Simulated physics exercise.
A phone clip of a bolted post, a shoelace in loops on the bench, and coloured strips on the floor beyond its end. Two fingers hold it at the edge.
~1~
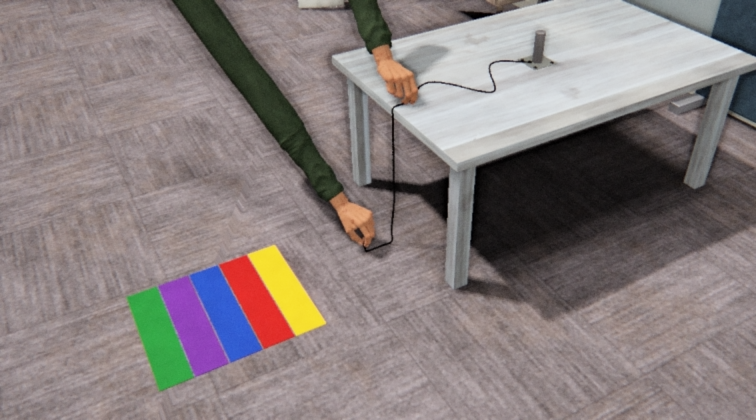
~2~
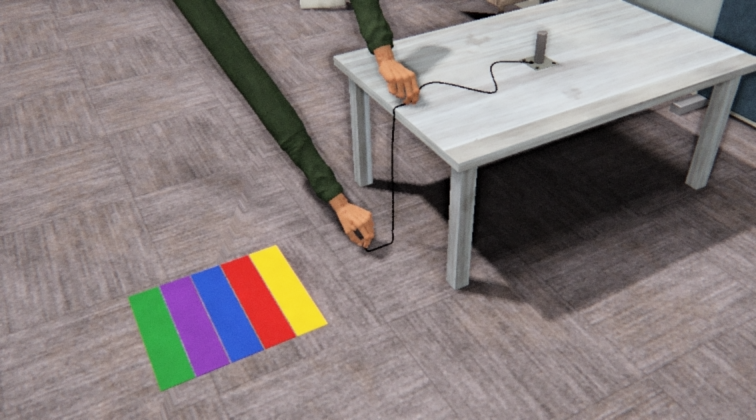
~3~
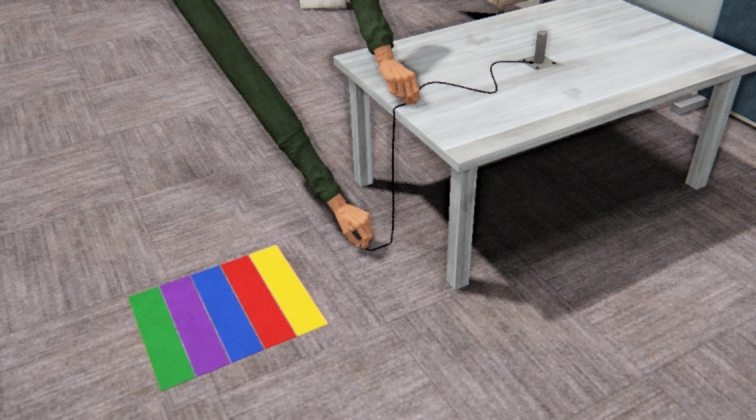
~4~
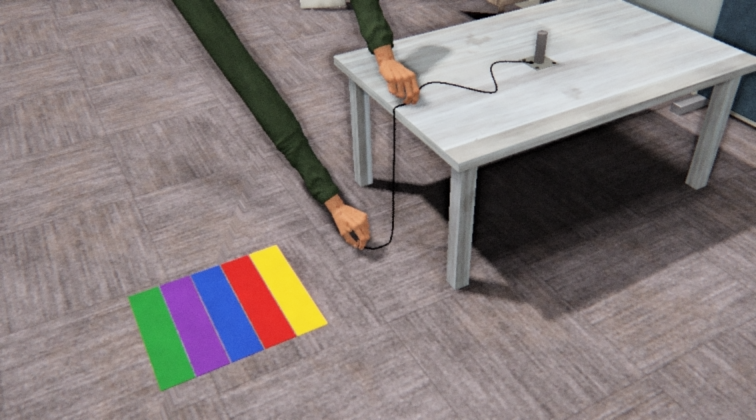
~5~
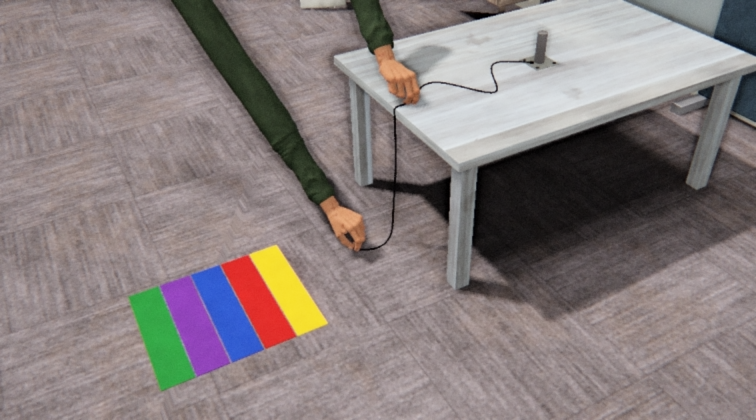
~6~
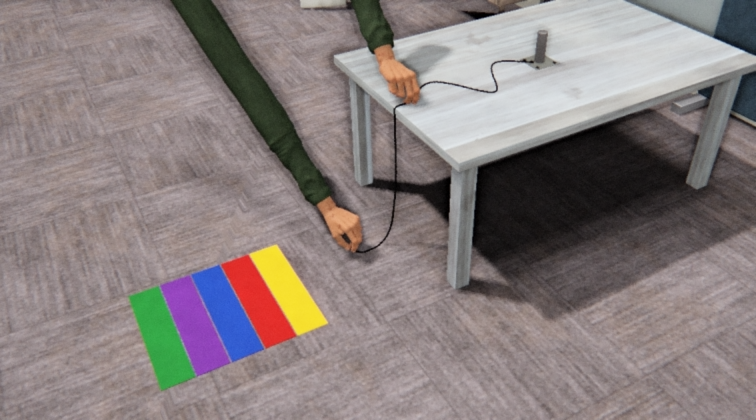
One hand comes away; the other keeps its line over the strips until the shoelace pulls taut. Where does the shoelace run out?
The end stops over the purple strip.
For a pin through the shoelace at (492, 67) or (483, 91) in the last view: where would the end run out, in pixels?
Try by try, around (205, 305) and (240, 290).
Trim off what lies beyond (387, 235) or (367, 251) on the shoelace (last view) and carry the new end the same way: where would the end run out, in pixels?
Near (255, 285) and (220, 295).
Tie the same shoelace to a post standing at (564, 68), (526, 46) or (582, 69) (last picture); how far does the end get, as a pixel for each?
About (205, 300), (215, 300) and (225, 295).
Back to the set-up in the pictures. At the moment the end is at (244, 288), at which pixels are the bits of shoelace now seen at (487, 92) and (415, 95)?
They go to (444, 93) and to (388, 143).
A little later, end near (244, 288); over red.
Next, end near (210, 300); over blue.
When it is tight, end near (190, 308); over purple. It gets as far as the purple strip.
